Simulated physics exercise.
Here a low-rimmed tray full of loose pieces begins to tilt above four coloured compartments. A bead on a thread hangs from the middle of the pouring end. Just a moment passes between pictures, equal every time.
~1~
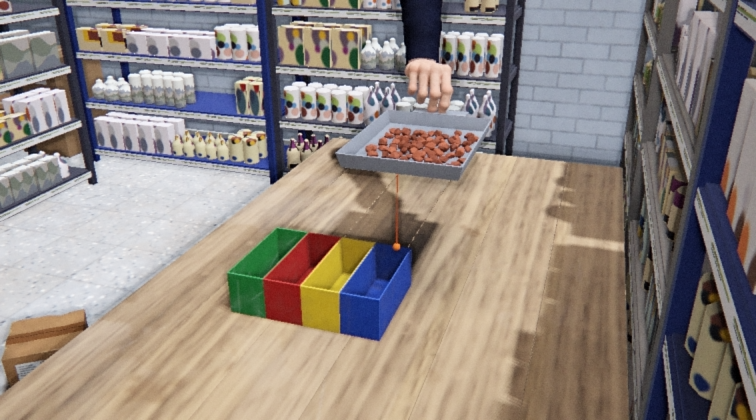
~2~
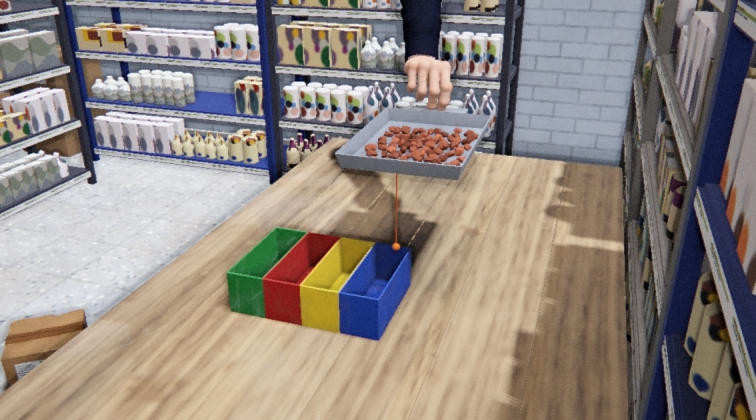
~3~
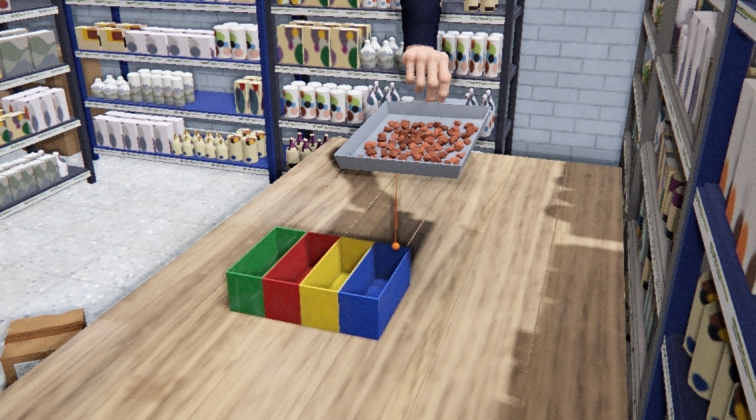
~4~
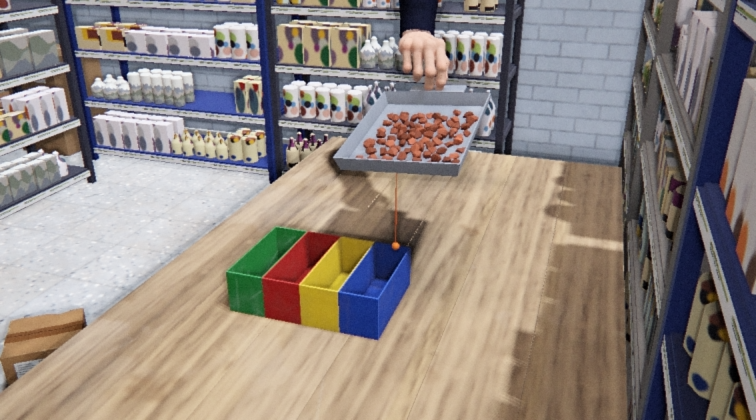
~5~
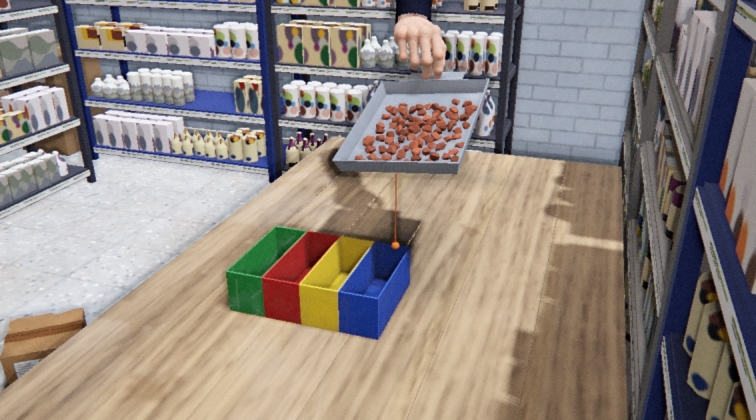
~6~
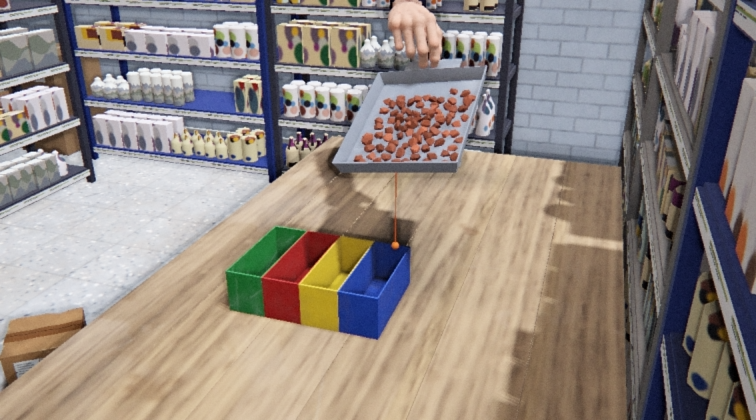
A hand gradually tilts a gray tray of reddish-brown pieces above four coloured compartments.
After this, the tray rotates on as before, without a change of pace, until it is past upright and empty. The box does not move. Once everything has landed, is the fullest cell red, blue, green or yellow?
It is the yellow cell.
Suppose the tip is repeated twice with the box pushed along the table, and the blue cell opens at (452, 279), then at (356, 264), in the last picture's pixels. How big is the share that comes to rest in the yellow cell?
That makes 0 per cent, followed by 40 per cent.
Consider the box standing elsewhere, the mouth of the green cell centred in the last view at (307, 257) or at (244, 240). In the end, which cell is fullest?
So the first one goes to the cell in red and the second to that blue cell.
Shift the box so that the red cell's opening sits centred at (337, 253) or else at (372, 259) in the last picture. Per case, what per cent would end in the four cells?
First 100 %, then 90 %.
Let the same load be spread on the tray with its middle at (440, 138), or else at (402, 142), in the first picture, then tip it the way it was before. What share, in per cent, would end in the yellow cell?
Respectively 60 and 60 per cent.
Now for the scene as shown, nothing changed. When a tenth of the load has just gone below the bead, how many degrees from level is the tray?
A tilt of roughly 85°.
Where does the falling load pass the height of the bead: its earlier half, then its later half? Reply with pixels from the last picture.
Earlier portion about (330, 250); later portion about (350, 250).
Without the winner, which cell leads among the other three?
That is the blue cell.
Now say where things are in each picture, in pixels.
In the first frame, corners of the pouring end (341, 152) and (459, 165), level; middle of the load (420, 145), bits of crushed brick; bead on its thread (397, 247); green cell (247, 292); red cell (283, 298); yellow cell (321, 305); blue cell (360, 313).
In the second frame, corners of the pouring end (340, 152) and (458, 165), level; middle of the load (420, 144).
In the third frame, corners of the pouring end (339, 154) and (457, 163), tipped barely, lowest at the left corner; middle of the load (419, 140).
In the fourth frame, corners of the pouring end (339, 156) and (456, 162), tipped a little, lowest at the left corner; middle of the load (418, 134).
In the fifth frame, corners of the pouring end (338, 158) and (455, 160), tipped clearly, lowest at the left corner; middle of the load (417, 129).
In the sixth frame, corners of the pouring end (337, 160) and (454, 159), tipped clearly, lowest at the left corner; middle of the load (415, 124); green cell (245, 290); red cell (282, 297); yellow cell (319, 304); blue cell (358, 311).
Just after the last frame, tray tipped steeply; almost all on the tray; just a few in the yellow cell; just a few falling or outside the box.
A moment on, tray tipped past a quarter turn; about a tenth on the tray; roughly a third in the yellow cell; roughly a quarter in the blue cell; roughly a quarter in the red cell; roughly a quarter falling or outside the box.
Further on, tray tipped past a quarter turn; roughly half in the yellow cell; roughly a quarter in the blue cell; about a tenth in the red cell; just a few in the green cell; just a few falling or outside the box.
When it is over, tray tipped past a quarter turn; roughly half in the yellow cell; roughly a quarter in the blue cell; about a tenth in the red cell; just a few in the green cell; just a few outside the box.
